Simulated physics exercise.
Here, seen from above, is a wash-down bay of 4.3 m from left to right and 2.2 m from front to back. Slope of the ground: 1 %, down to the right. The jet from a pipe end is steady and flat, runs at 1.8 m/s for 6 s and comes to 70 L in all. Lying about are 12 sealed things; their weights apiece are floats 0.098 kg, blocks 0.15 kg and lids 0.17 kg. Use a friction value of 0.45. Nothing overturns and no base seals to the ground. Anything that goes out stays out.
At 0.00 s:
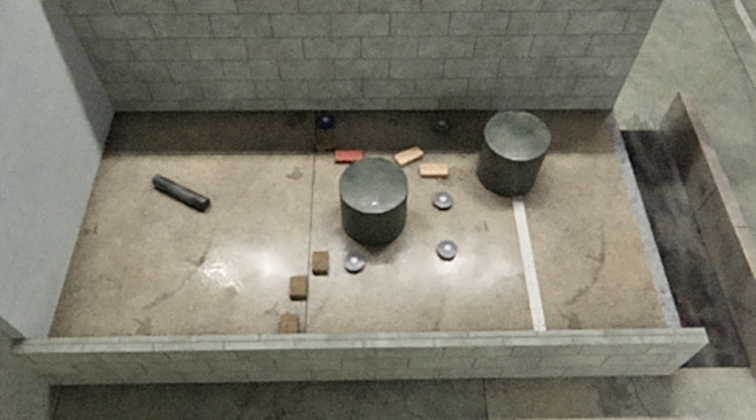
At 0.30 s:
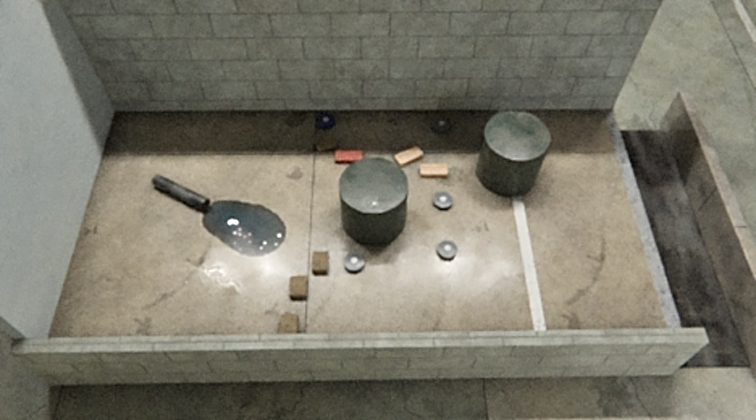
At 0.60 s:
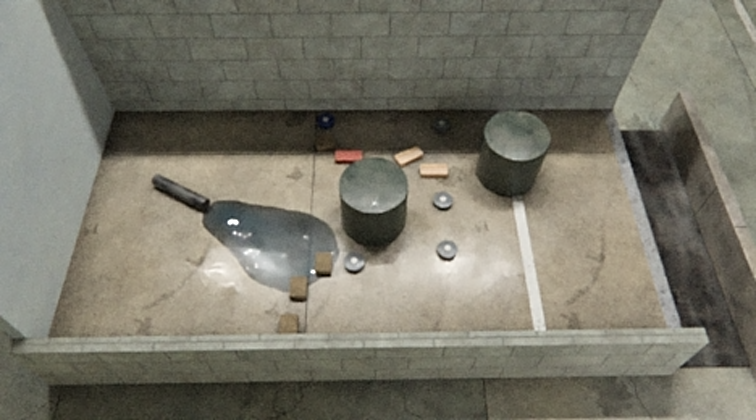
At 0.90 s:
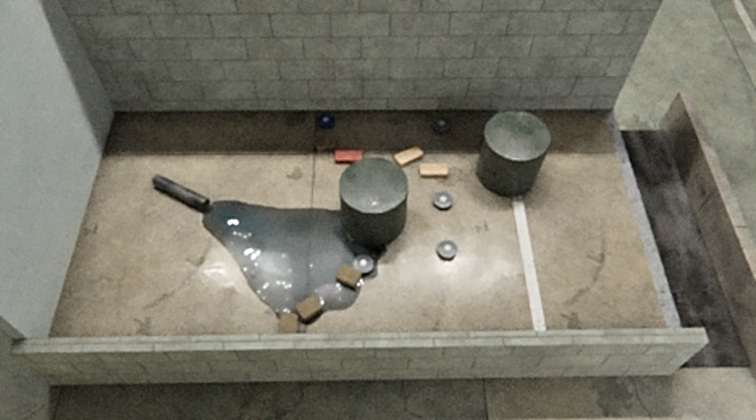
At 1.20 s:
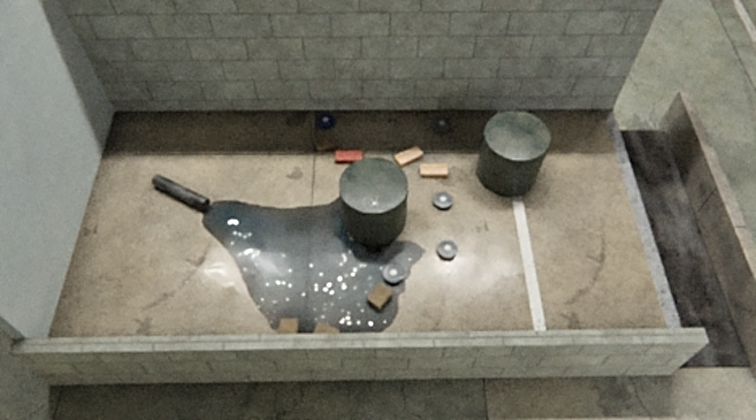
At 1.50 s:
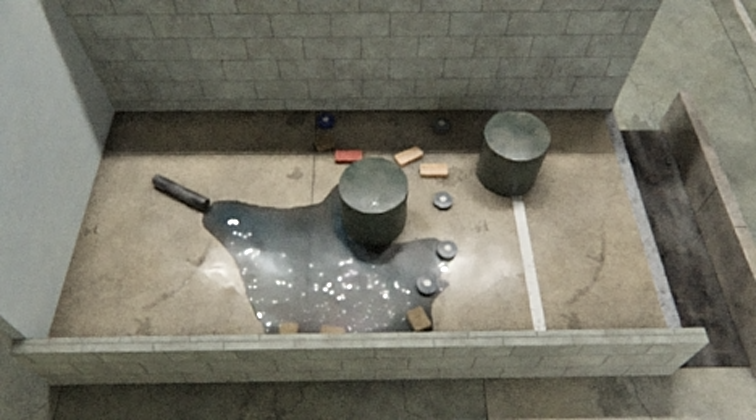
Walled concrete bay with two dark drums, water spreading rightward from a pipe, shifting small brown blocks and a grey lid.
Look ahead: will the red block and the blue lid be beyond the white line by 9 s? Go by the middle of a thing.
As for the red block, it doesn't get there; as for the blue lid, it doesn't get there.
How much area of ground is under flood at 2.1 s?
Somewhere around 1.5 m2, roughly.
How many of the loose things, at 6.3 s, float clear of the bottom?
Answer: 0.
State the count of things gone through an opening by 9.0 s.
The count by then is 3.
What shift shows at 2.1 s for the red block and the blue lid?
I'd guess about 0 cm and 0 cm by that point.
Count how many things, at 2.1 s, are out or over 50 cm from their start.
By that time the total stands at 3.
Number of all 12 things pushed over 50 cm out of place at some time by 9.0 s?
I make it 4.
After 2.1 s the red block is near (349, 155), 0.0 m from its start, aground; the blue lid is near (326, 120), 0.0 m from its start, aground; 0 of 12 are over the mark; 2 afloat.
After 4.0 s the red block is near (352, 149), 0.1 m from its start, aground; the blue lid is near (326, 120), 0.0 m from its start, aground; 2 of 12 are over the mark; 2 afloat.
After 6.3 s the red block is near (357, 143), 0.1 m from its start, aground; the blue lid is near (326, 120), 0.0 m from its start, aground; 3 of 12 are over the mark; 0 afloat.
After 9.0 s the red block is near (358, 143), 0.2 m from its start, aground; the blue lid is near (326, 120), 0.0 m from its start, aground; 3 of 12 are over the mark; 0 afloat.
